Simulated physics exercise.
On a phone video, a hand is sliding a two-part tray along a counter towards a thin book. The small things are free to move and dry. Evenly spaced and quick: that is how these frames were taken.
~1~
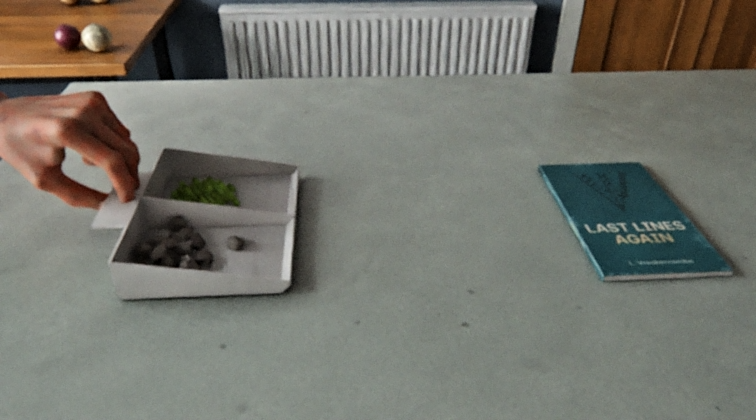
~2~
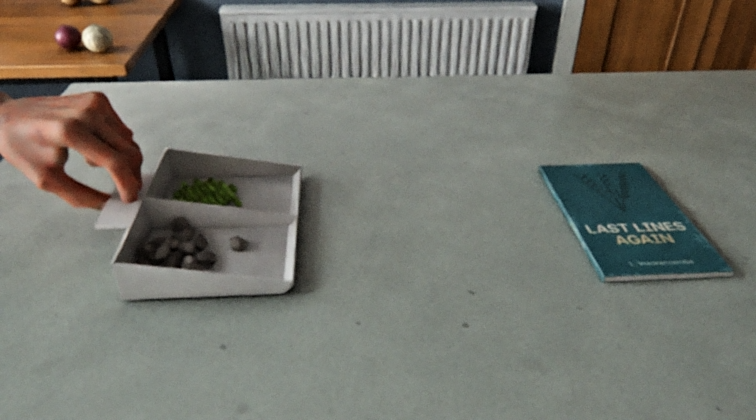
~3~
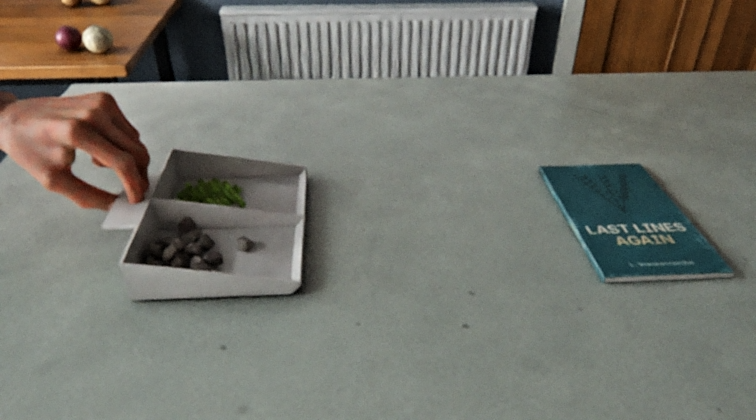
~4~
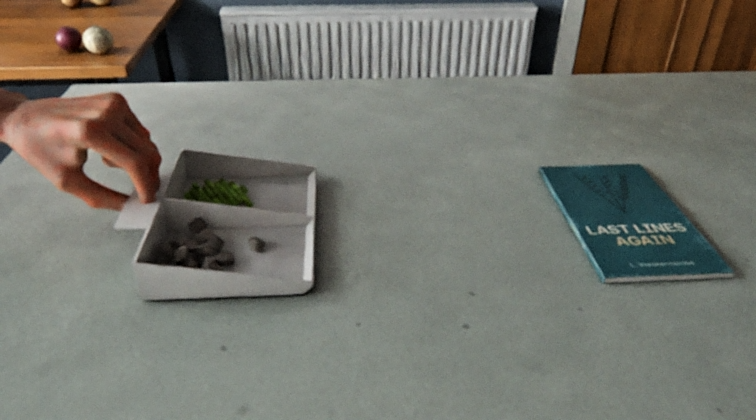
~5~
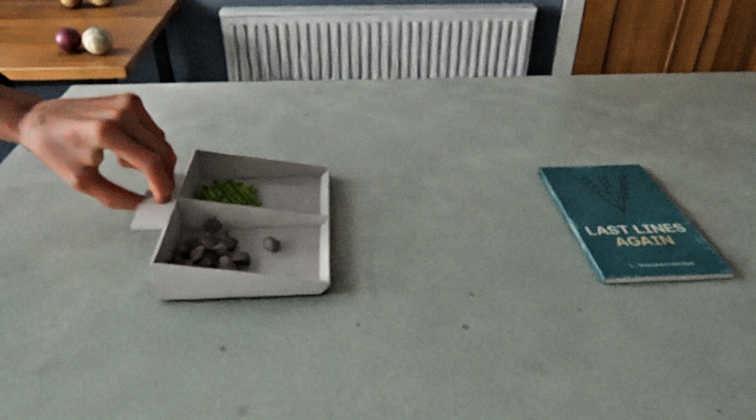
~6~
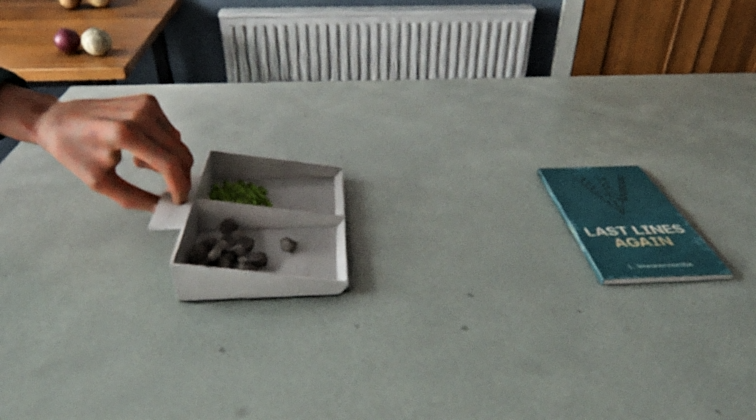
In this clip, a hand holding the tab of a grey two-compartment tray, with dark lumps in the near part and small green pieces in the far part, slides it slightly rightward along a counter while a teal book lies still.
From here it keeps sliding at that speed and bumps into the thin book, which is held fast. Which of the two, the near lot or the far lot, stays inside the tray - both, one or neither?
As it turns out, the near lot stays inside, the far lot stays inside.
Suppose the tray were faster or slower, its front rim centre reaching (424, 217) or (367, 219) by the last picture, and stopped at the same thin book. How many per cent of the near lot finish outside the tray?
0 % and then 0 %.
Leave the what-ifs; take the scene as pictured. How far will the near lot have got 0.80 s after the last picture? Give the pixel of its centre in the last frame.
The middle is roughly at pixel (484, 246).
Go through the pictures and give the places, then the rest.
In the first picture, front rim at (295, 218), at rest; thin book at (645, 240); near lot at (171, 259), a few bits of gravel; far lot at (200, 197), many dried peas.
In the second picture, front rim at (298, 219), hardly any of the way covered; far lot at (202, 198).
In the third picture, front rim at (304, 219), hardly any of the way covered; near lot at (181, 260).
In the fourth picture, front rim at (315, 219), a small part of the way covered; far lot at (213, 198).
In the fifth picture, front rim at (329, 219), a small part of the way covered; near lot at (219, 251).
In the sixth picture, front rim at (345, 220), about a quarter of the way covered; thin book at (645, 243); near lot at (236, 251); far lot at (234, 199).
Then, 0.35 s after the last picture, tray still sliding, front rim near (452, 216); near lot all inside; far lot all inside.
Then, 0.80 s after the last picture, tray stopped at the thin book; near lot all inside; far lot all inside.
Then, 1.01 s after the last picture, tray stopped at the thin book; near lot all inside, moved towards the front rim; far lot all inside, moved towards the front rim.
At rest, tray stopped at the thin book; near lot all inside, moved towards the front rim; far lot all inside, moved towards the front rim.
